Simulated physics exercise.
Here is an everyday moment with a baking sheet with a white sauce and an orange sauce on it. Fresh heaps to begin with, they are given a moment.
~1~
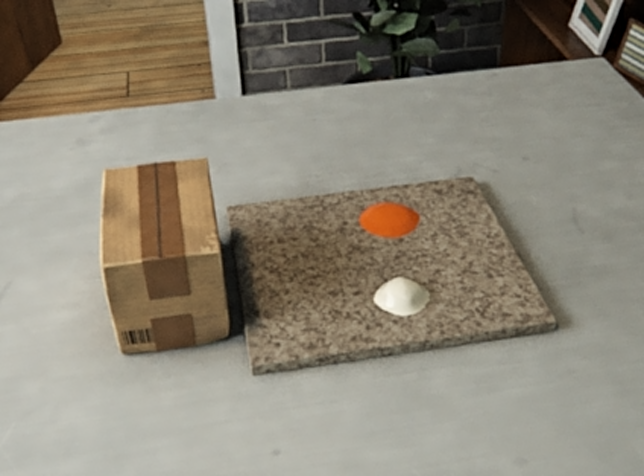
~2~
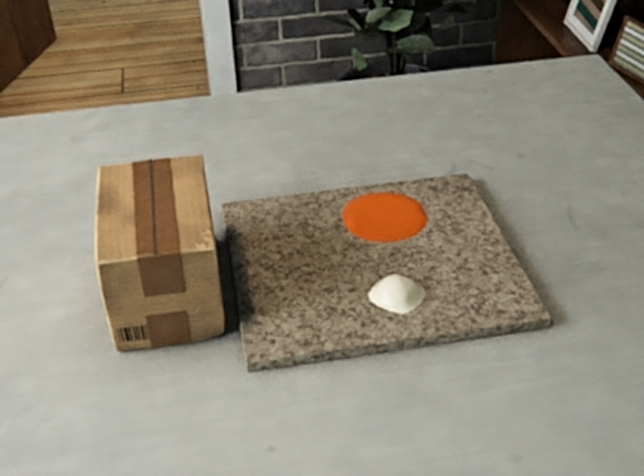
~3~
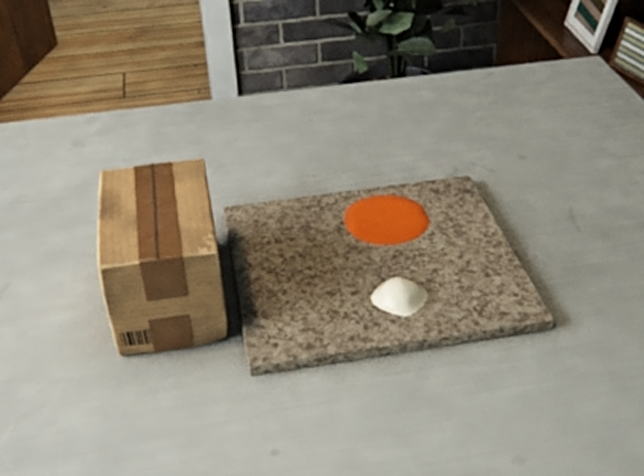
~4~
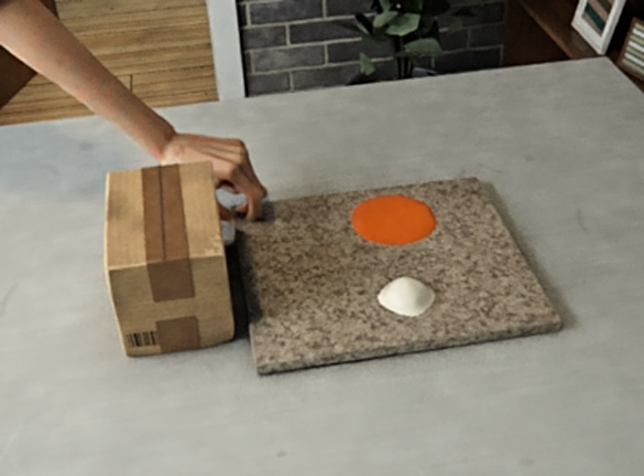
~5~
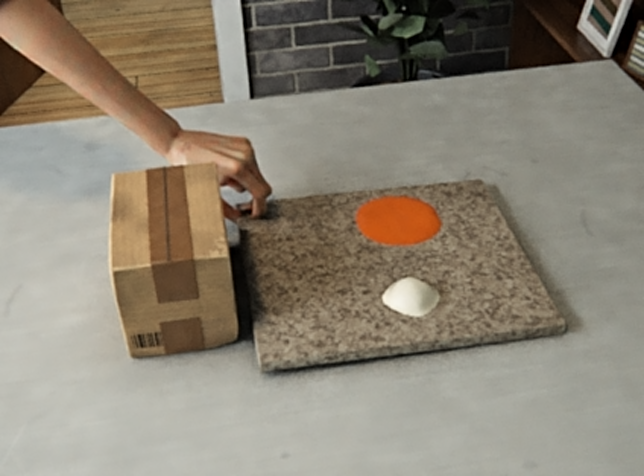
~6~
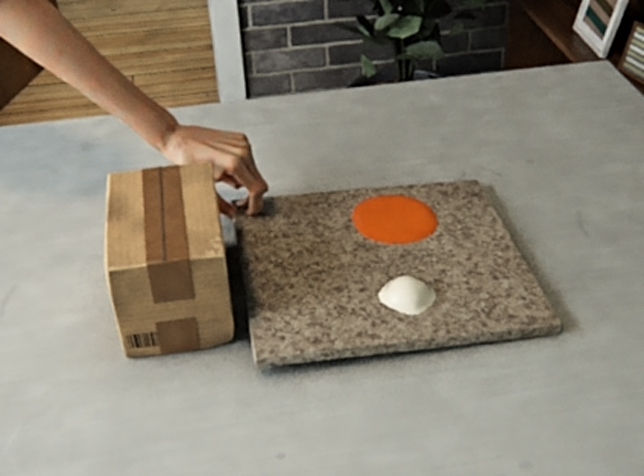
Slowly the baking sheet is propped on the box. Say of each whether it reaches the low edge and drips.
Watch the white sauce - it hangs on; the orange sauce drops off.
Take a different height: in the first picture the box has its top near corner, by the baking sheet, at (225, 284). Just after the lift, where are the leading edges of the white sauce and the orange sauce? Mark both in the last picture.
The first tip is at (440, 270), the second at (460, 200).
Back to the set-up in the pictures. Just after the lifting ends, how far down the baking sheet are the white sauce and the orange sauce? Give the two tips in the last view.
First (448, 257), then (487, 205).
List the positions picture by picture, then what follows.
The baking sheet lies flat; white sauce (403, 290) a tall heap; orange sauce (389, 217) a low mound; box (168, 306), in the first frame.
They settle; white sauce (398, 287) a tall heap; orange sauce (384, 215) spread thin, in the second frame.
At rest; white sauce (400, 290) a tall heap; orange sauce (386, 217) spread thin, in the third frame.
A hand takes the end; white sauce (407, 290) a tall heap; orange sauce (393, 218) spread thin, in the fourth frame.
The end is rising; white sauce (413, 290) a tall heap; orange sauce (399, 218) spread thin, in the fifth frame.
The baking sheet slopes by about 3°; white sauce (408, 288) a tall heap; orange sauce (395, 217) spread thin; box (173, 309), in the sixth frame.
Next, slope about 25°; the white sauce has not moved; the orange sauce has crept down a long way.
After that, the white sauce has not moved; the orange sauce is dripping off the low end.
Finally, slope about 25°; the white sauce has not moved; the orange sauce is dripping off the low end.
